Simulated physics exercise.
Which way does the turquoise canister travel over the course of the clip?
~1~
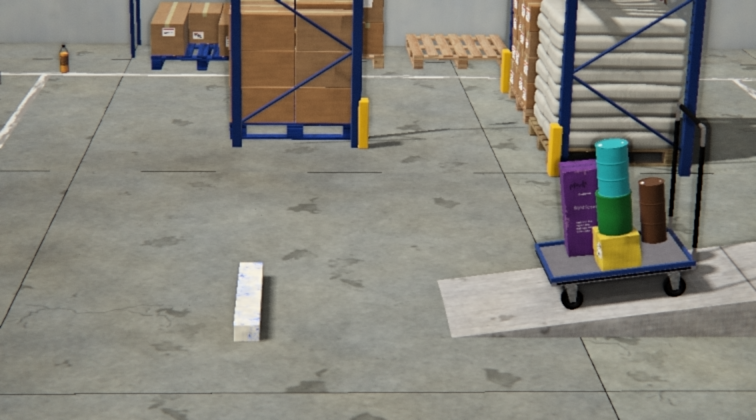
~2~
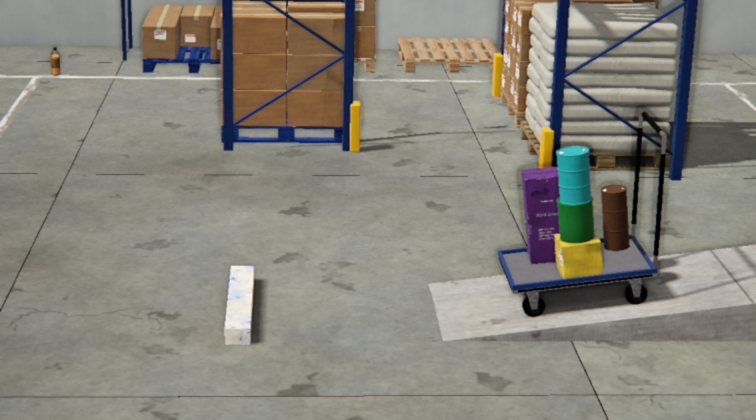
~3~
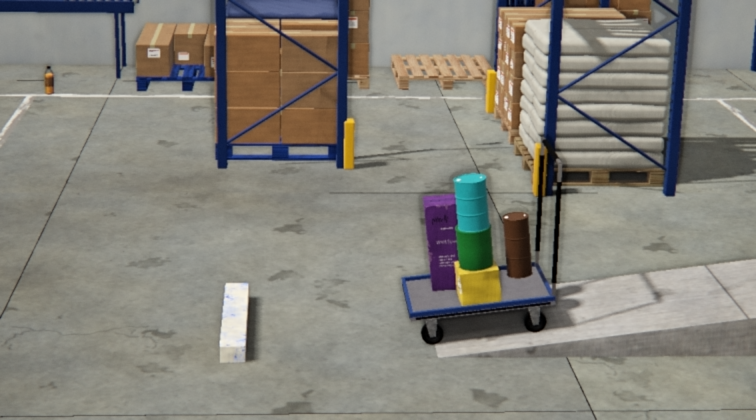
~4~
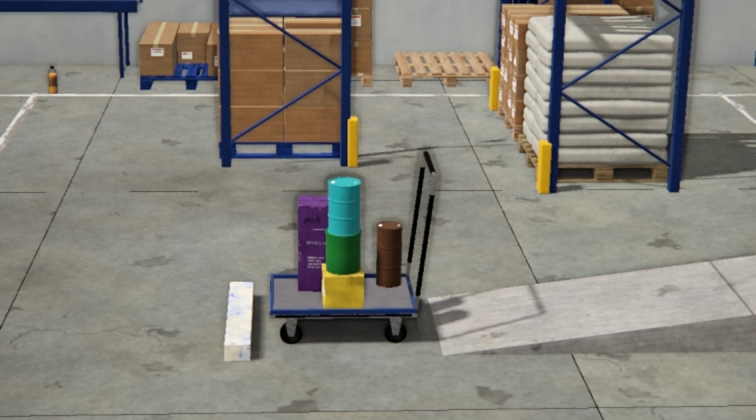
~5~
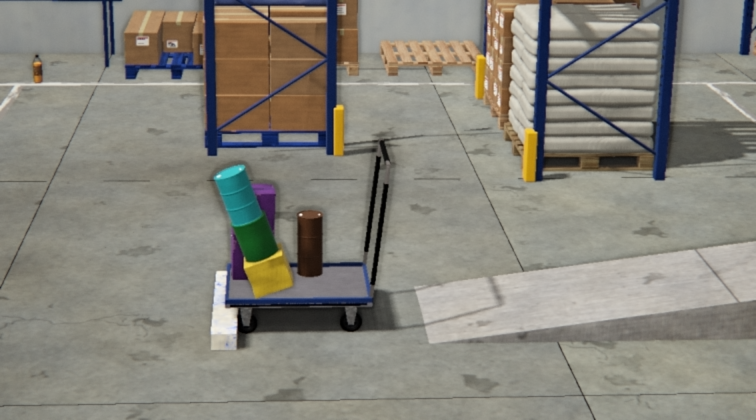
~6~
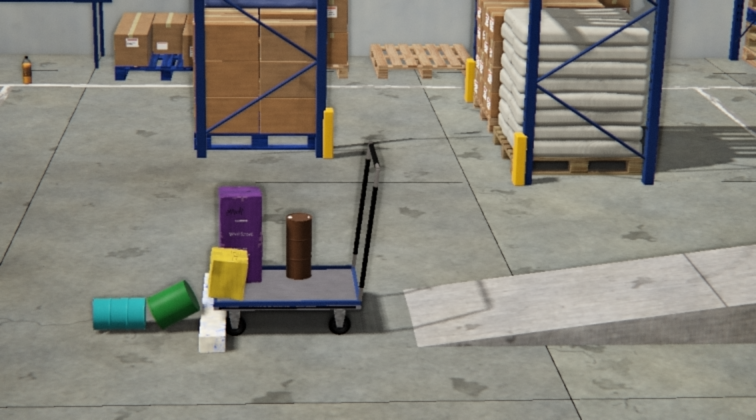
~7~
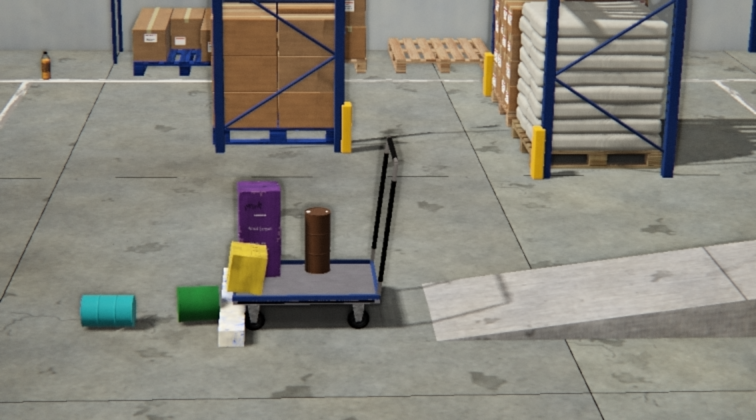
The turquoise canister moves to the left, first riding on the trolley and then toppling off past the kerb onto the floor.
